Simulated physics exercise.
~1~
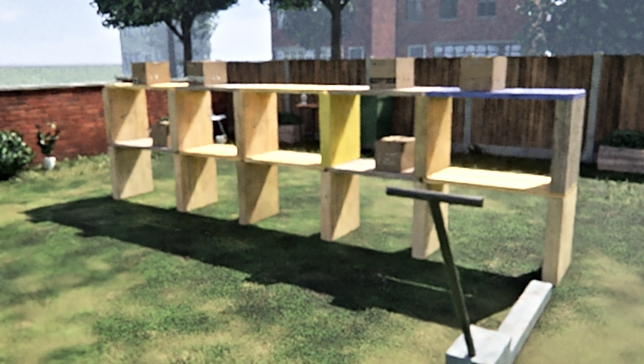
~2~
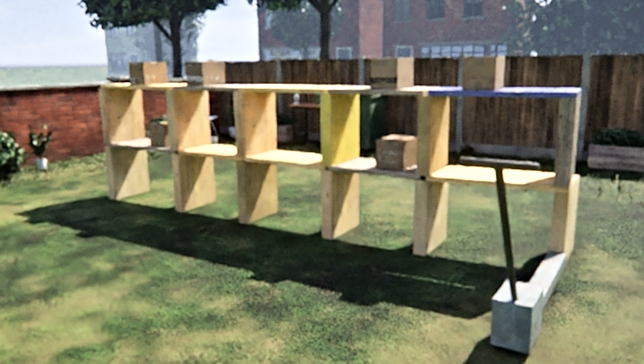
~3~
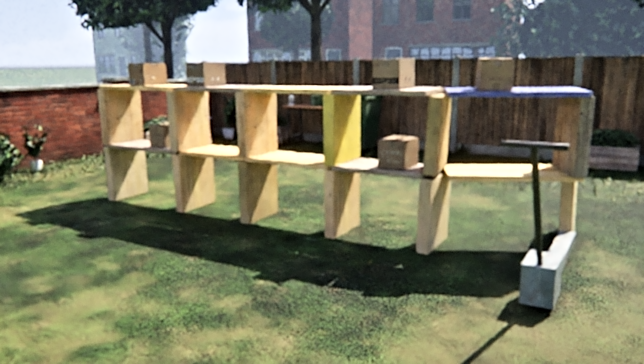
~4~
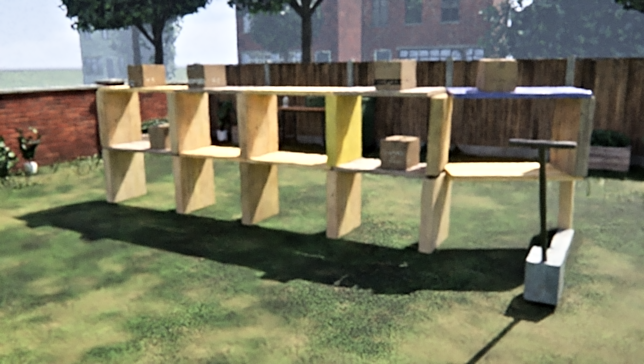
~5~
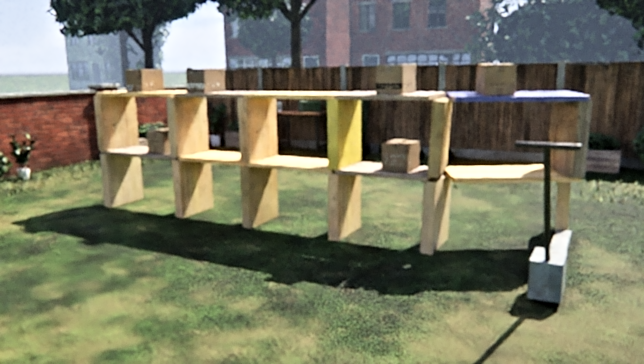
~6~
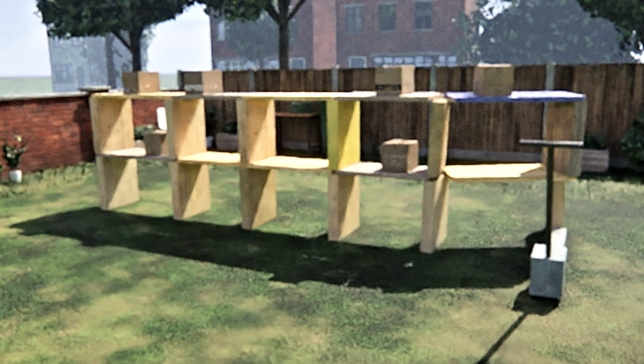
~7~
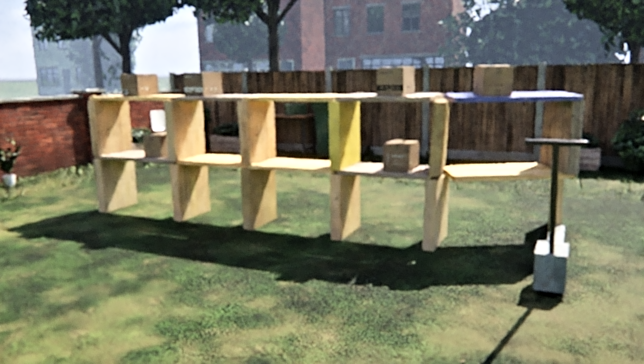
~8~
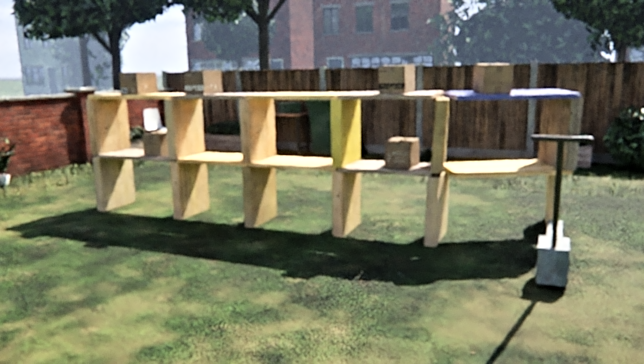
A narrow grey floor jack with a tall T-shaped handle slides across a sunlit lawn toward the right end of a long two-tier wooden shelf, seen from the front by a slowly drifting camera. The shelf has five spans of pale timber, with a yellow upright near the middle, a blue board at top right and cardboard boxes on its boards. The jack pushes at the base of the end upright, and the blue board shifts slightly right. The jack then rests, and the shelf still stands, its boxes in place, before a fence and brick wall.
